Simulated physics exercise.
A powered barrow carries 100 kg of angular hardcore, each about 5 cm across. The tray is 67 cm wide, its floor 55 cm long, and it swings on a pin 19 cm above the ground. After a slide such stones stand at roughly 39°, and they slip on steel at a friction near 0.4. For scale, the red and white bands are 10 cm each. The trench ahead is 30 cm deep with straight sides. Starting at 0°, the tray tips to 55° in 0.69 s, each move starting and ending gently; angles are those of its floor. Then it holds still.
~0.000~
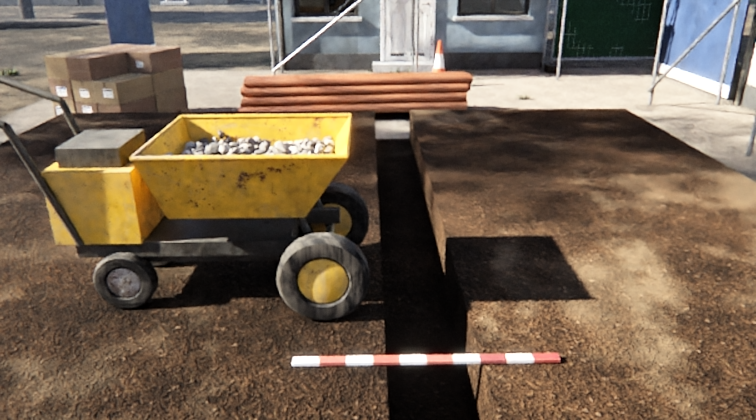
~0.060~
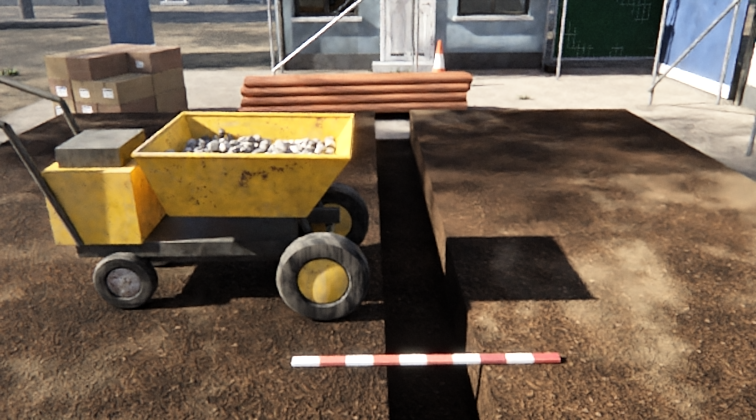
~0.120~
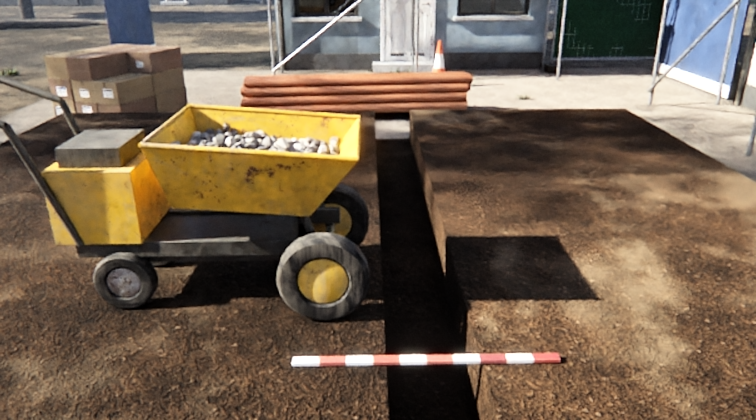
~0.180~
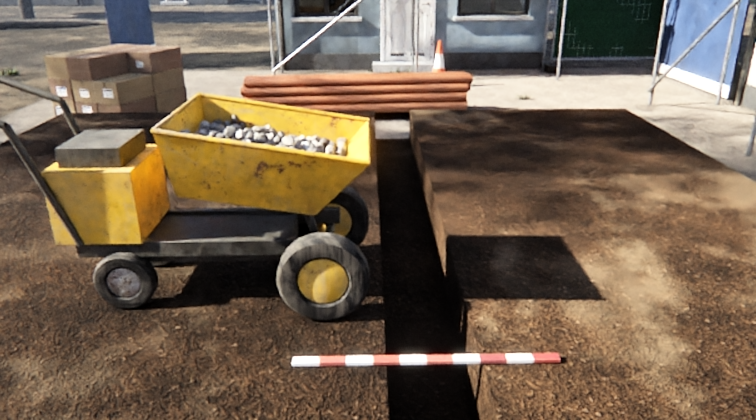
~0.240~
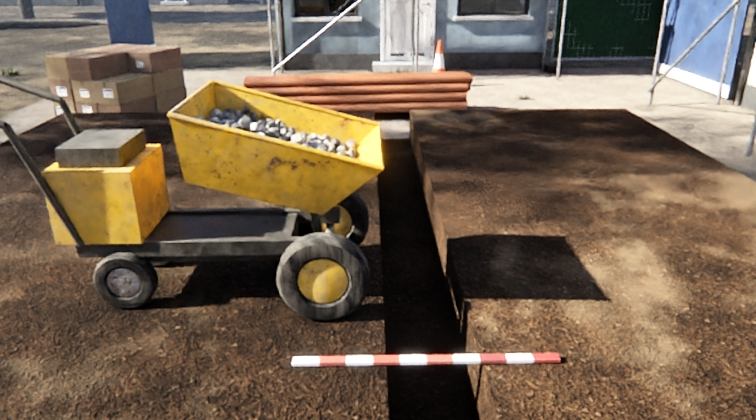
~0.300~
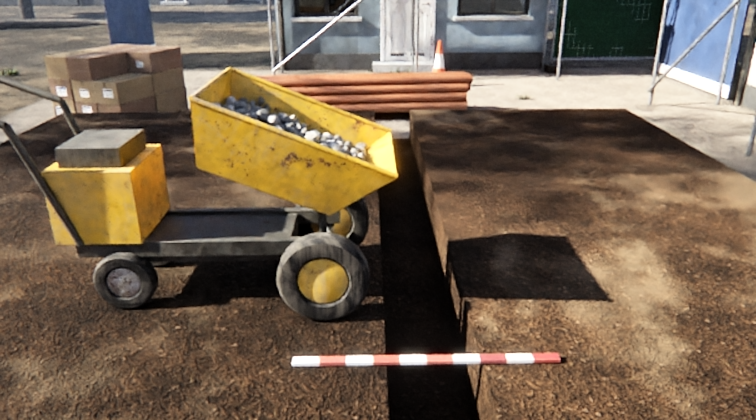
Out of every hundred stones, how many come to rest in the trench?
Close to 5 in a hundred.
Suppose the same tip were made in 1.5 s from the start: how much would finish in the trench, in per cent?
Then about 0 per cent.
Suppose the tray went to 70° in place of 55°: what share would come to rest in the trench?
Then about 15 per cent.
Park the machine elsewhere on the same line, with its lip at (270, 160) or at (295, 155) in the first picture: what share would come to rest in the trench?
About 20 and 20 per cent.
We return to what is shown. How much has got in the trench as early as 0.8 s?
Some 0 per cent.
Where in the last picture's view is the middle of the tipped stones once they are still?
Their middle is at about (495, 280).
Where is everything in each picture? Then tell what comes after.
Lip at (347, 157), floor tilted 0°, highest stones at (272, 143), in the first frame.
Lip at (350, 158), floor tilted 1°, highest stones at (255, 143); the stones move at 0.3 m/s on average, in the second frame.
Lip at (358, 159), floor tilted 4°, highest stones at (223, 138); the stones move at 0.6 m/s on average, in the third frame.
Lip at (369, 163), floor tilted 9°, highest stones at (219, 130); the stones move at 0.8 m/s on average, in the fourth frame.
The tray is at 15°, its lip at (383, 169); the top of the load is at (224, 118); the stones move at 1.0 m/s on average, in the fifth frame.
The tray is at 22°, its lip at (397, 177); the top of the load is at (235, 108); the stones move at 1.1 m/s on average, in the sixth frame.
After 0.5 s the floor is at 47°; 100 % in the tray; the foremost stones are at (405, 190).
After 0.8 s the floor is at 55°; 98 % in the tray, 2 % in the trench; the foremost stones are at (467, 223).
After 1.1 s the floor is at 55°; 82 % in the tray, 3 % in the trench, 15 % past the trench; the foremost stones are at (544, 280).
After 3.1 s the floor is at 55°; 77 % in the tray, 5 % in the trench, 18 % past the trench; the foremost stones are at (598, 272).
